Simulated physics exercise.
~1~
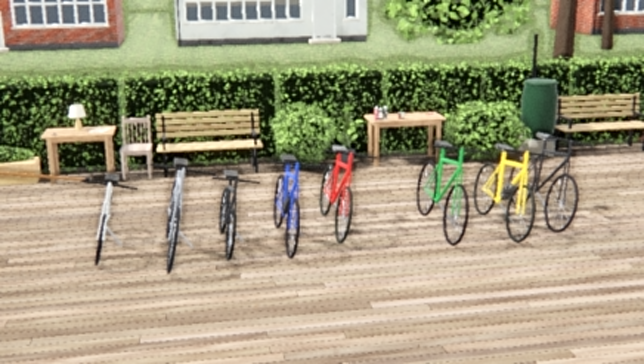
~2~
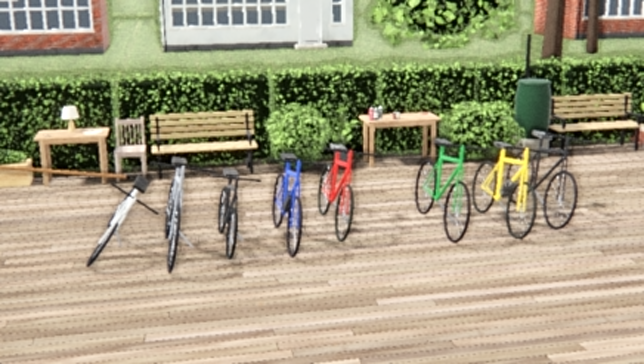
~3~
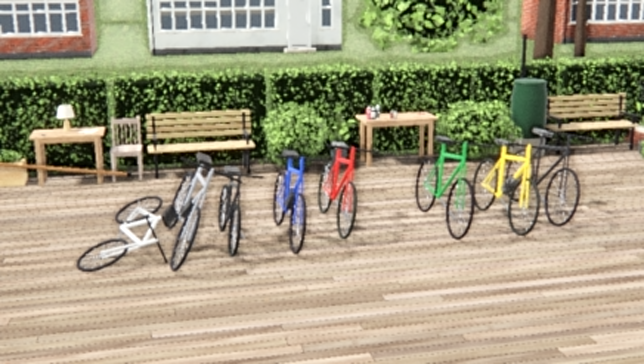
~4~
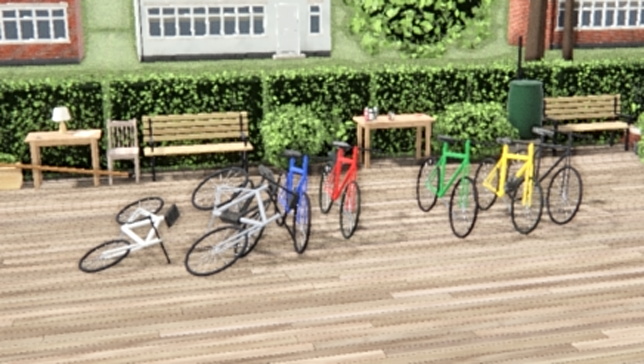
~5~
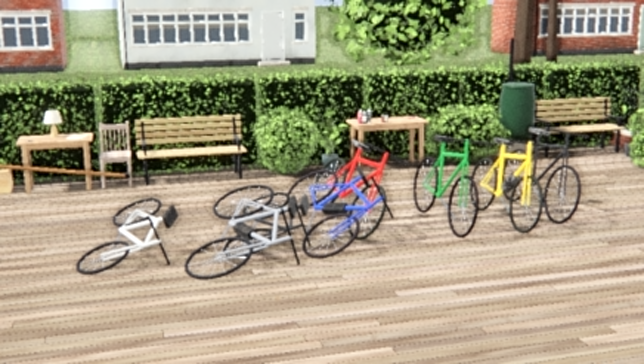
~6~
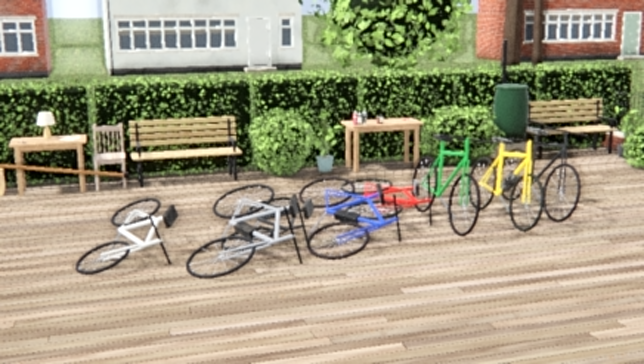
In a back yard, a row of parked bicycles begins to topple from the left, the white one falling first, then the grey and black ones, the blue and the red, until these lie on the decking while the green, yellow and dark bicycles at the right stay standing.
